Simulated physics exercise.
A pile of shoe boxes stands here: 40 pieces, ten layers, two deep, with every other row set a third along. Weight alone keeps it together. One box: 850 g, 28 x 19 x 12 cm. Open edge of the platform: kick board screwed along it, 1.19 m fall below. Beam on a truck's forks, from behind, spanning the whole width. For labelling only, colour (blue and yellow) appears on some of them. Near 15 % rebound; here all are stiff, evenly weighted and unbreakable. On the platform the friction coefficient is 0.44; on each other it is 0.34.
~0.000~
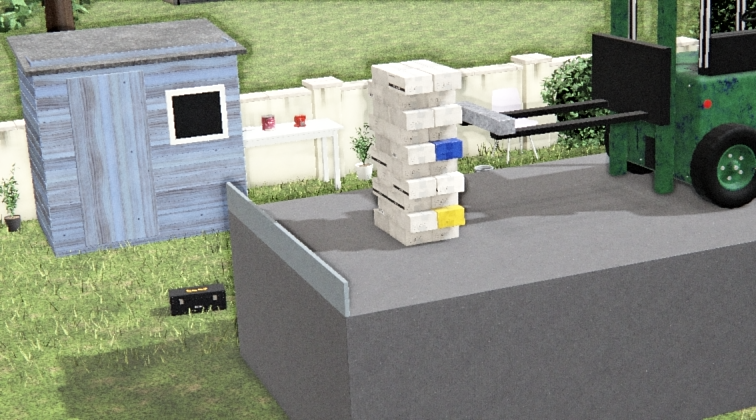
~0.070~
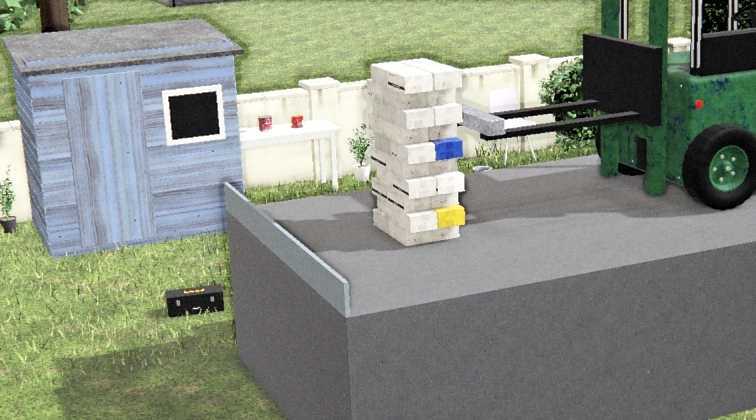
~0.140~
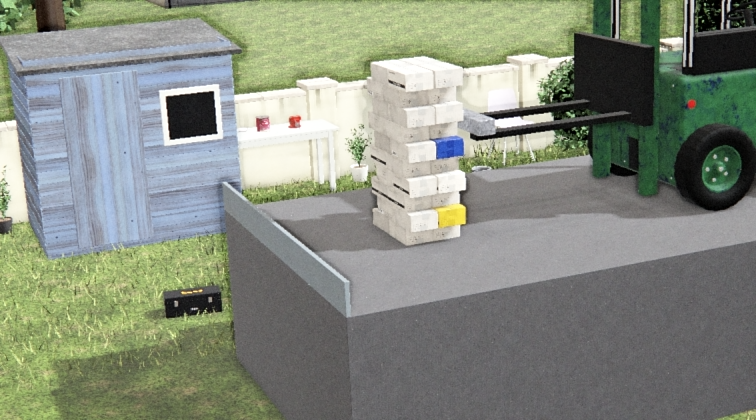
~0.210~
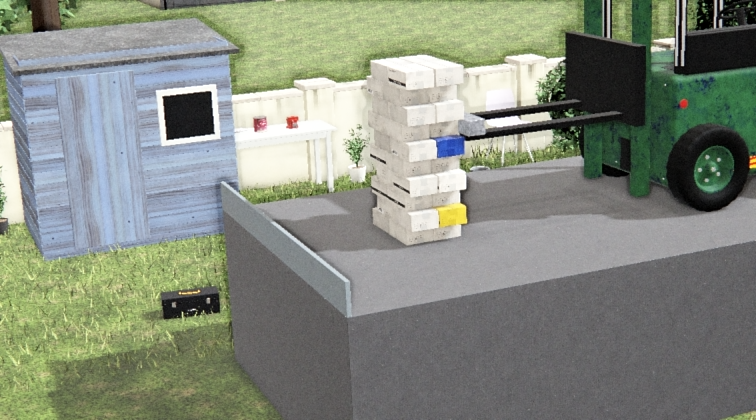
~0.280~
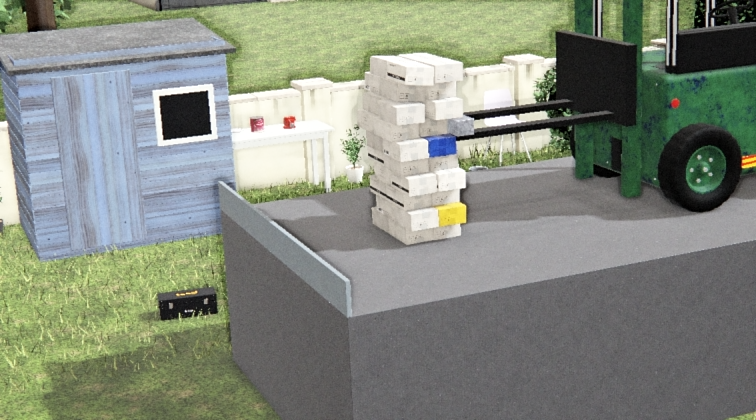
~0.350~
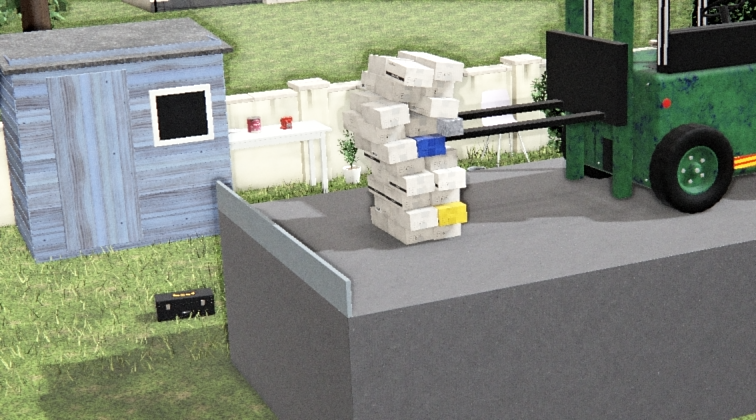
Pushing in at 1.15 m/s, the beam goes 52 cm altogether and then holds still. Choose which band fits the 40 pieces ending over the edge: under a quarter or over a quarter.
Fewer than one in four.
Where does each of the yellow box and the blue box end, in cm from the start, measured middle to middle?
Result: Yellow at 0 cm, blue at 105 cm.
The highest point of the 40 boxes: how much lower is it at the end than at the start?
I make it close to 24 cm.
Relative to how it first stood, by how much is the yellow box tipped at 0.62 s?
I'd put it at roughly 0 degrees away from its starting angle.
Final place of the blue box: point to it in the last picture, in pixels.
Resting position, last image: About (302, 222).
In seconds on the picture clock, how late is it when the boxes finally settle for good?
Settling time: Near 3.5 s.
Around 0.62 s, none of the 40 boxes over the edge, 31 disturbed; blue box tipped 10°.
Around 1.14 s, 1 of the 40 boxes over the edge; blue box 38 cm lower.
Finally (3.9 s), 6 of the 40 boxes over the edge; blue box 38 cm lower; yellow box unmoved. That is 15 per cent. Seen by the last camera, middles, blue box near (302, 222), yellow box near (444, 211).
